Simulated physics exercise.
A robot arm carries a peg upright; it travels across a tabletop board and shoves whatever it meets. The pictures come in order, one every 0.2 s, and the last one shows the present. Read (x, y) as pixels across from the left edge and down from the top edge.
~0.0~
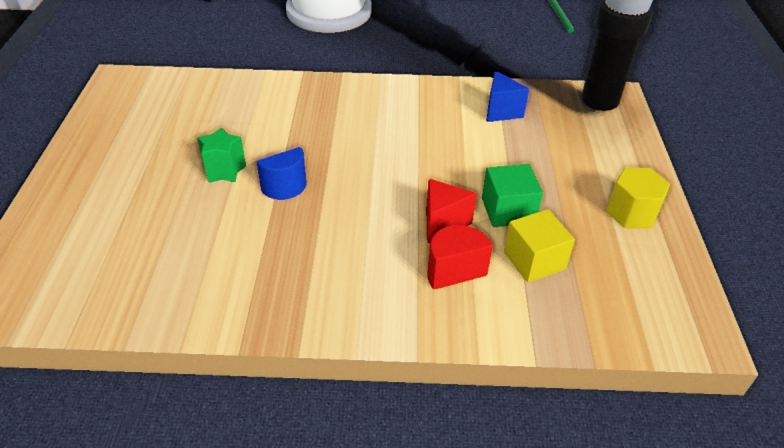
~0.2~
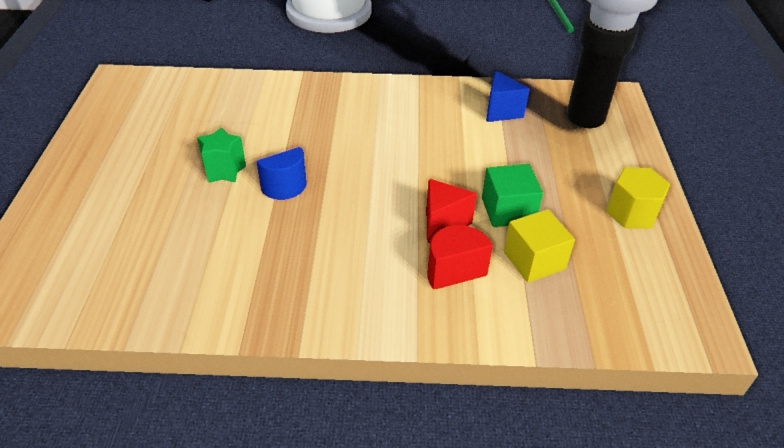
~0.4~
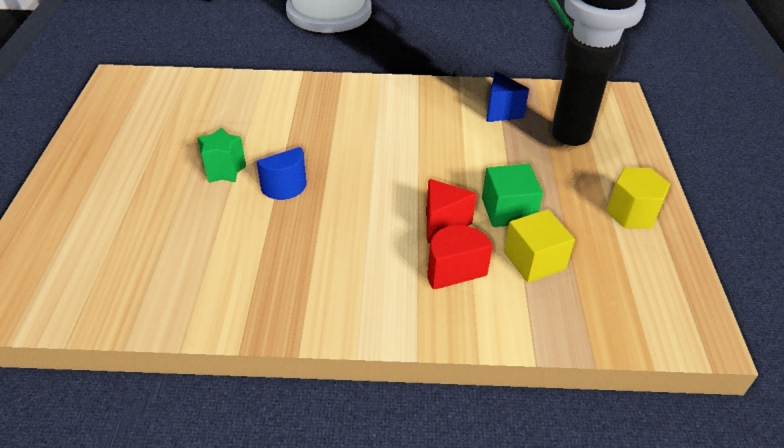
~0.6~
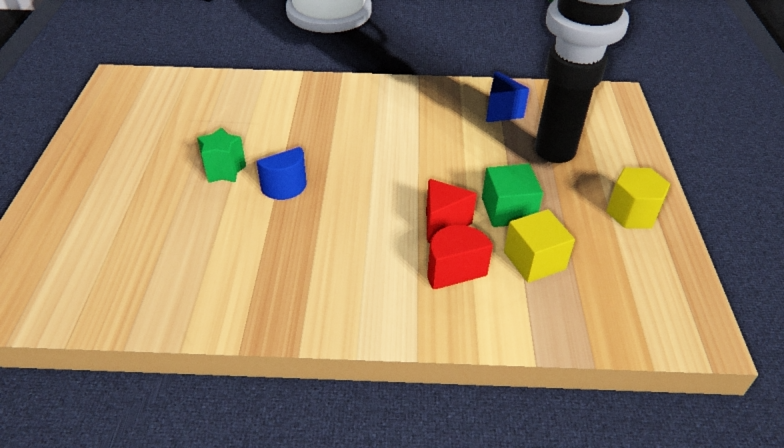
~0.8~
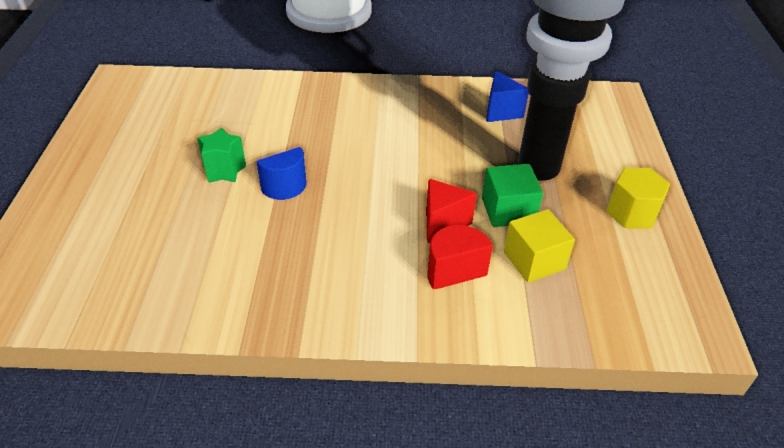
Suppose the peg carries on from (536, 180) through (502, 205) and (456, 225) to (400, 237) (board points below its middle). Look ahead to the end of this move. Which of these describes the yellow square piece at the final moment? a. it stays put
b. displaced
The one that fits is a, it stays put.
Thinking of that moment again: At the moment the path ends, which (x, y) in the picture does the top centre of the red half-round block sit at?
Its top middle is near (452, 272).
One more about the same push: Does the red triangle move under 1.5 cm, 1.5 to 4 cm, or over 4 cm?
Its final spot will lie more than 4 cm from the current one.
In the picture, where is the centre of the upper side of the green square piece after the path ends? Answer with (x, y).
It sits at (470, 231).
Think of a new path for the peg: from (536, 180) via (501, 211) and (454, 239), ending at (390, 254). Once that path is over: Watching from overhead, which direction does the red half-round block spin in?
It goes clockwise.
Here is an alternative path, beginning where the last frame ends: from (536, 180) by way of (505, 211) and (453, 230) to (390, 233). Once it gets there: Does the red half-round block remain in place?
No
What follows on the original path. One third of the way, peg (504, 194); red triangle (435, 199), turned 45° clockwise; green square piece (489, 209), turned 20° anticlockwise.
Two thirds of the way, peg (456, 214); red triangle (421, 206), turned 50° clockwise; red half-round block (452, 267), turned 55° clockwise; green square piece (474, 229), turned 85° anticlockwise.
At the end, peg (400, 226); red triangle (366, 224), turned 25° clockwise; red half-round block (452, 272), turned 60° clockwise; green square piece (470, 231), turned 95° anticlockwise; yellow square piece unmoved.
